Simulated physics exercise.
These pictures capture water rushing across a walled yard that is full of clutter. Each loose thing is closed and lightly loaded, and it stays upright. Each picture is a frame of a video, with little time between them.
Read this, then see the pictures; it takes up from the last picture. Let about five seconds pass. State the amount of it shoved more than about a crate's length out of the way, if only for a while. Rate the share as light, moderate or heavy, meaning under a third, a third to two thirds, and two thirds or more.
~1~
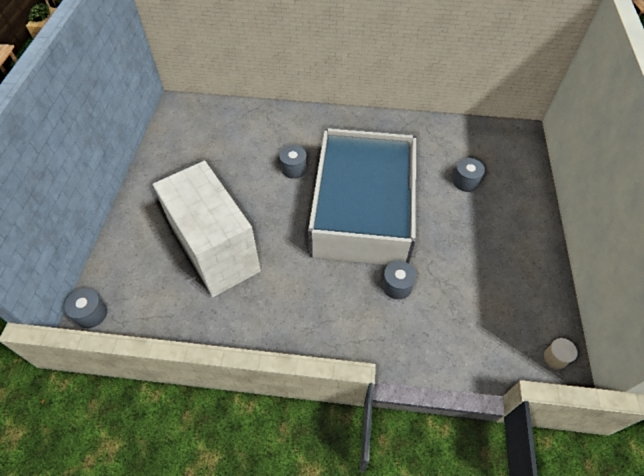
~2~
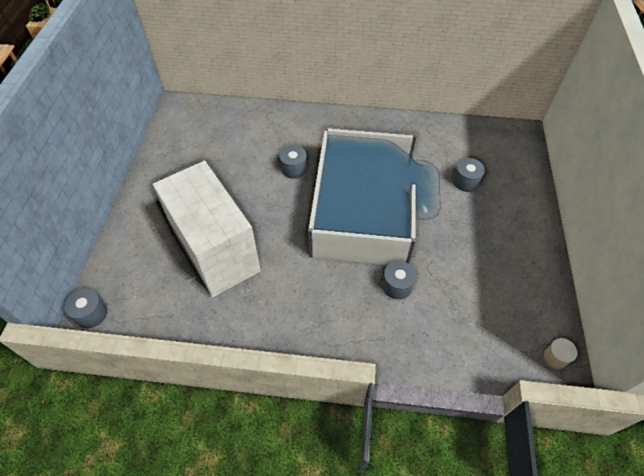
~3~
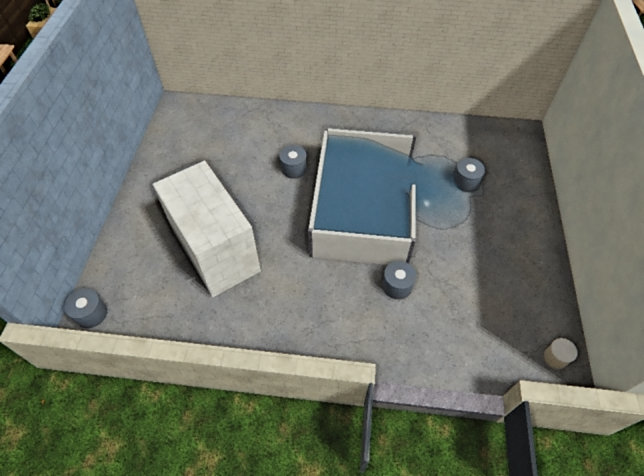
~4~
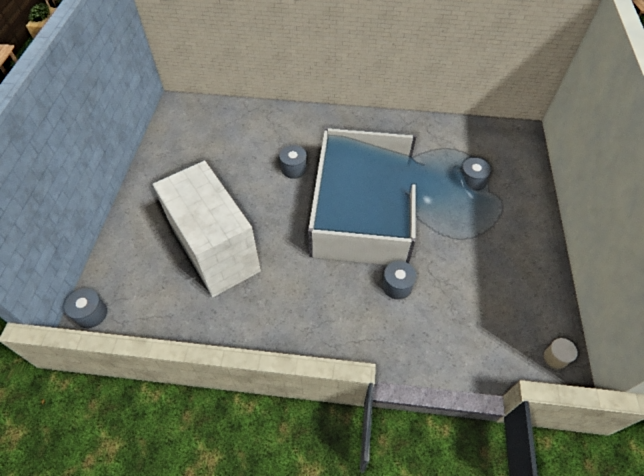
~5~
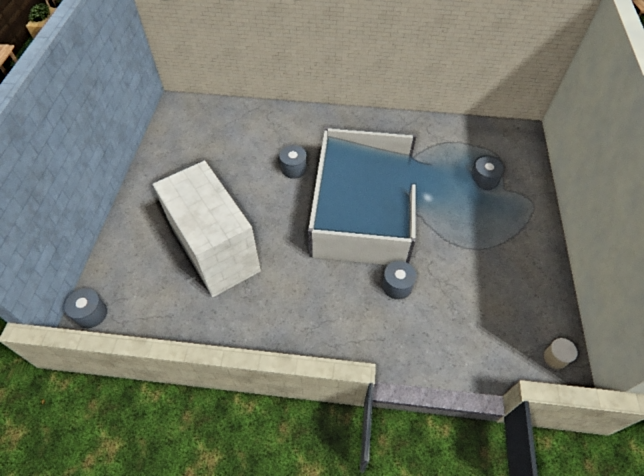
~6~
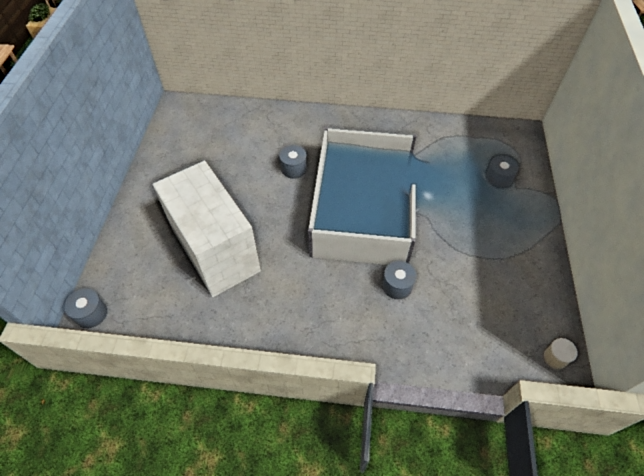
Moderate.
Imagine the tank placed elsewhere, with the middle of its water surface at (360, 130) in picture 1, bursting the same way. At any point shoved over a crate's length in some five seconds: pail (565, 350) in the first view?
Travelled that far.
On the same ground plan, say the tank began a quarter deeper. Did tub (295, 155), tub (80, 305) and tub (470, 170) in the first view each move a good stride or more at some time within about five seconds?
First one stopped before it, second one stopped before it, third one reached the mark.
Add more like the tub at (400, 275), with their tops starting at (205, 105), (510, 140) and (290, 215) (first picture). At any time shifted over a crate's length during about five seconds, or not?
The first sits tight, the second travels far, the third sits tight.
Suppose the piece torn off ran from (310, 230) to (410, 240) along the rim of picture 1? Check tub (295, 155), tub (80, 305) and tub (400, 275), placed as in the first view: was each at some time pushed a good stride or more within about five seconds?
Result per item - short of that distance / displaced that far / displaced that far.
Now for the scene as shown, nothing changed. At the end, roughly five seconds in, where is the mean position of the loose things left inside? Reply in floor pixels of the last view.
Around (318, 240).
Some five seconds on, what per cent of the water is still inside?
Roughly 96 percent.
A moment on, 1 of 5 are well off their spots; 0 afloat.
Next, 1 of 5 are well off their spots; 1 afloat.
Later, 2 of 5 are well off their spots; 2 afloat.
In the end, 2 of 5 are well off their spots, and 2 have been at some point; 1 afloat.
